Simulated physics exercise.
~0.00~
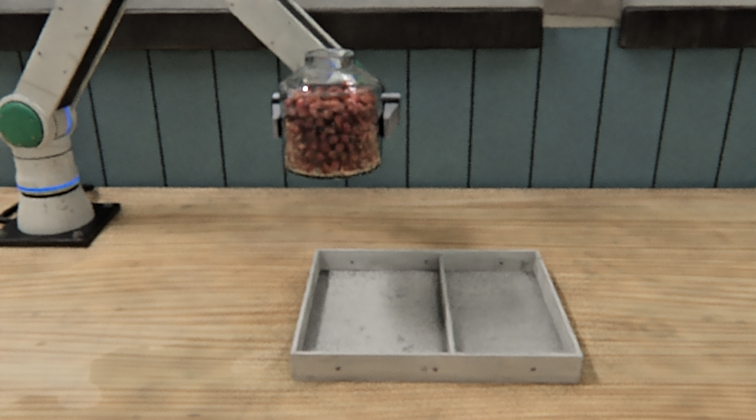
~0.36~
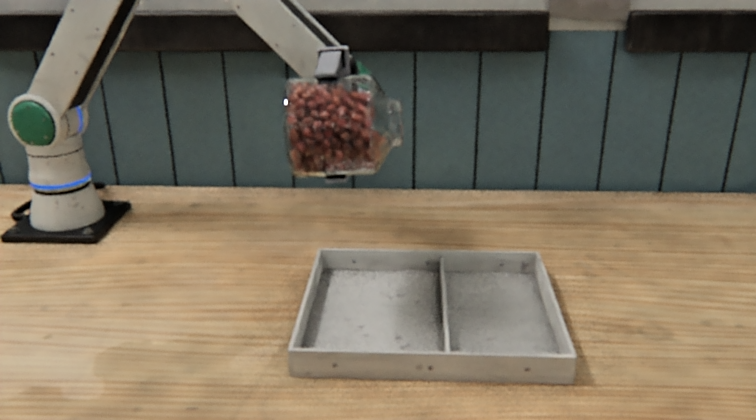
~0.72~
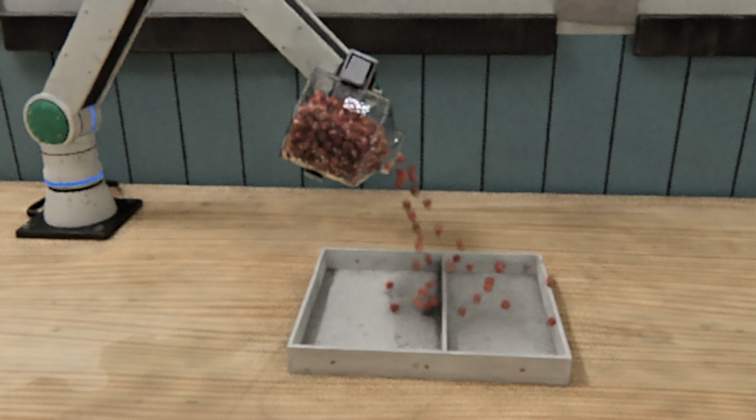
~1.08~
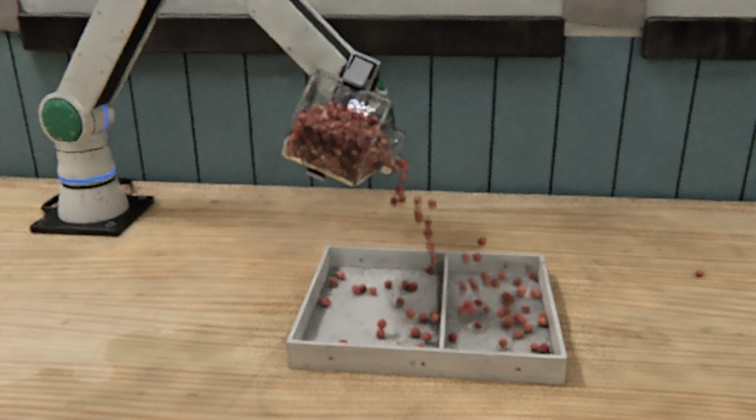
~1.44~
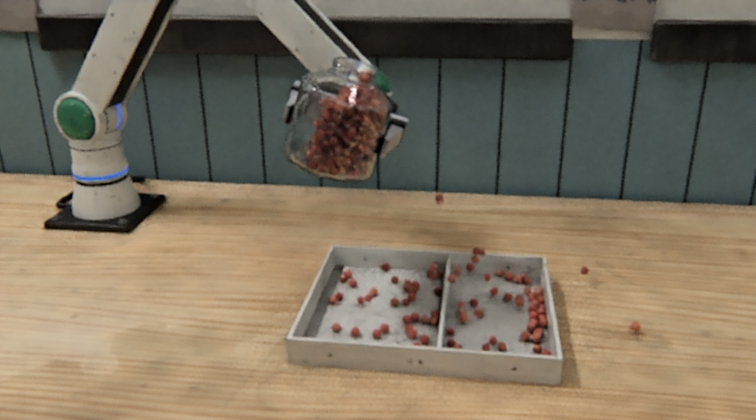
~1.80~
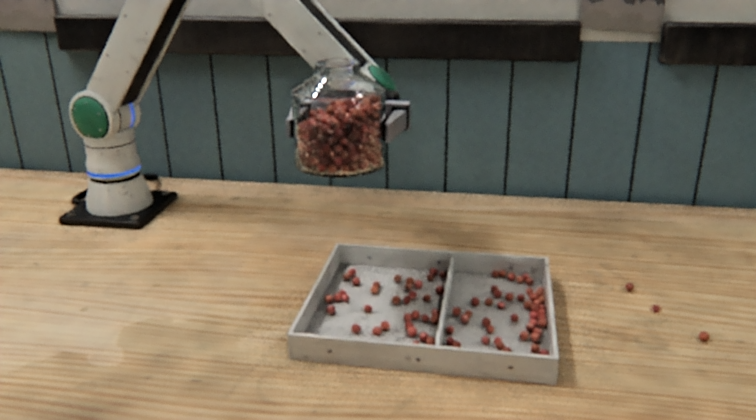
On a wooden table, a robot arm tips a jar, spilling some red beads around a divided tray, then rights it.
